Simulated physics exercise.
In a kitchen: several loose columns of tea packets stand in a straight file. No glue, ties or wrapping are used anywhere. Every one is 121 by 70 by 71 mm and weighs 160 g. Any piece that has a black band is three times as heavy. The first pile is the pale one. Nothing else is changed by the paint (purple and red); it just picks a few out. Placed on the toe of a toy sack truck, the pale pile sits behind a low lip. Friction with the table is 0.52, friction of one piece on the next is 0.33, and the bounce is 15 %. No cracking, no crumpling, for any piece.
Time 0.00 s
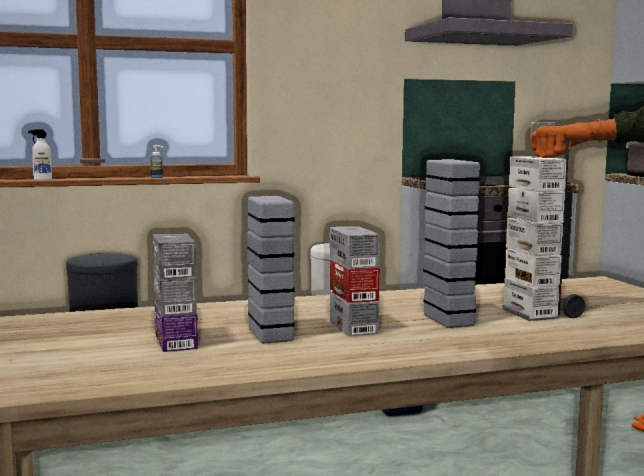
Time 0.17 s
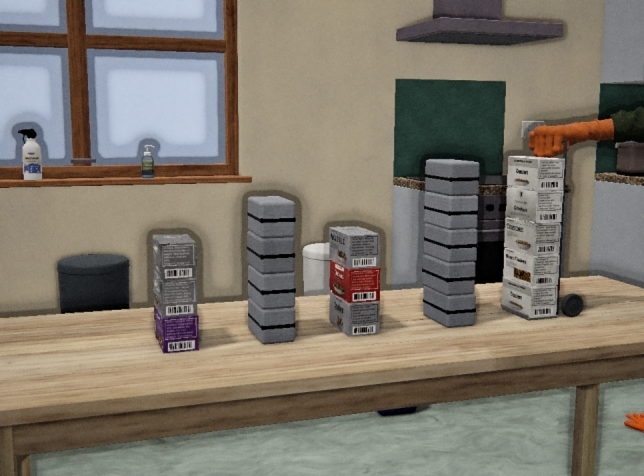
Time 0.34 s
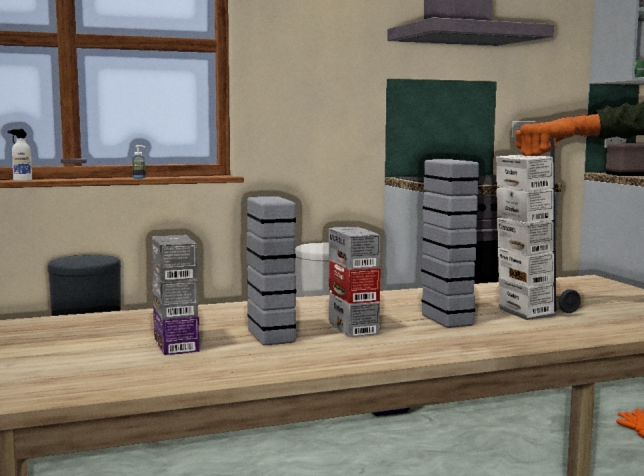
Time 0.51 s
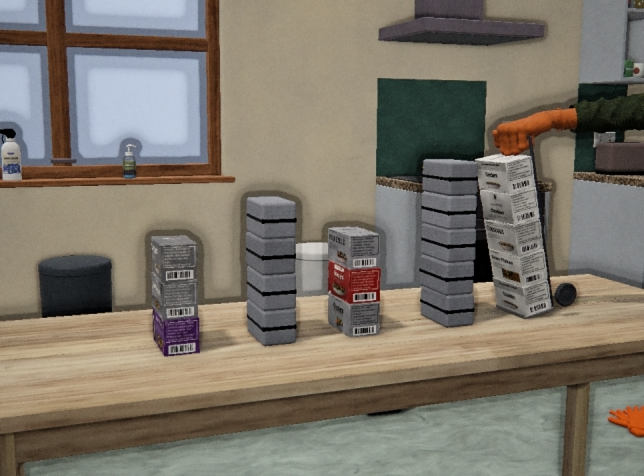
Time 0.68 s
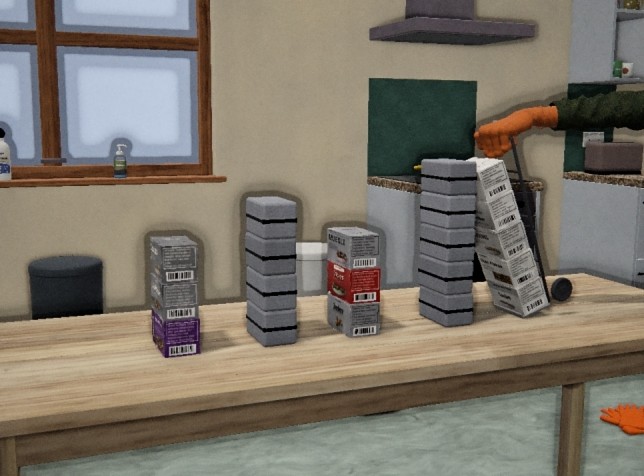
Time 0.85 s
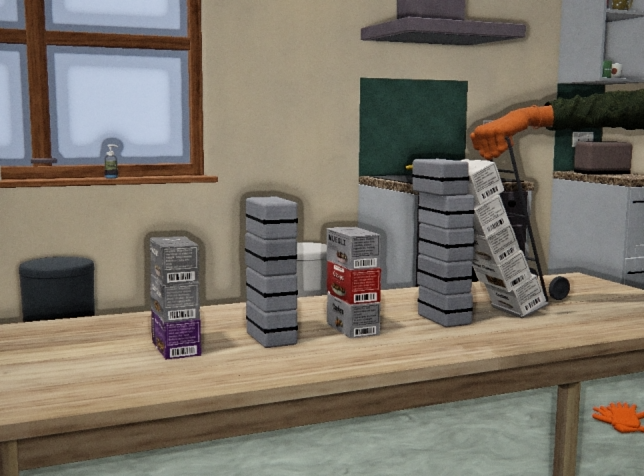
An orange-gloved hand tilts the pale stack leftward until it leans against the neighboring grey column.
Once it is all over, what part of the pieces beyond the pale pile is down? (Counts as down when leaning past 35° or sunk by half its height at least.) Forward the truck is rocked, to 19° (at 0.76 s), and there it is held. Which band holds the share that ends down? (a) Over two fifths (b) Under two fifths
Under two fifths.
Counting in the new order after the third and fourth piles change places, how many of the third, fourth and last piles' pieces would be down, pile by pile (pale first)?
Pile by pile, you'd see third at 0, fourth at 0 and last at 0 down.
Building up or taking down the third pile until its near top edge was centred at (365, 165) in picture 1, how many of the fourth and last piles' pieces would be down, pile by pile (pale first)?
Counts down - fourth: 0; last: 0.
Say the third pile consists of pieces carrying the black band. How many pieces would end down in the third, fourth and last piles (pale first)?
Then the third pile would have 0 down, the fourth 0, and the last 0.
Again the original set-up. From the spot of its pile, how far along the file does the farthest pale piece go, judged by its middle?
Something like 14 cm along the file.
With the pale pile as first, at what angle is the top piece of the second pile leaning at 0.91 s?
It sits around 0° from upright.
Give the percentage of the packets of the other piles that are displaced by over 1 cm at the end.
5 %.
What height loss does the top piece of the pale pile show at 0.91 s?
Some 2 centimetres.
After 0.91 s, 0 of the pale pile down; none of the 15 other packets down, 1 disturbed.
In the end (1.8 s), 0 of the pale pile down; none of the 15 other packets down, 1 disturbed; red packet unmoved; purple packet unmoved. That is 0 per cent. From the last view, middles, red packet near (353, 281), purple packet near (176, 332).
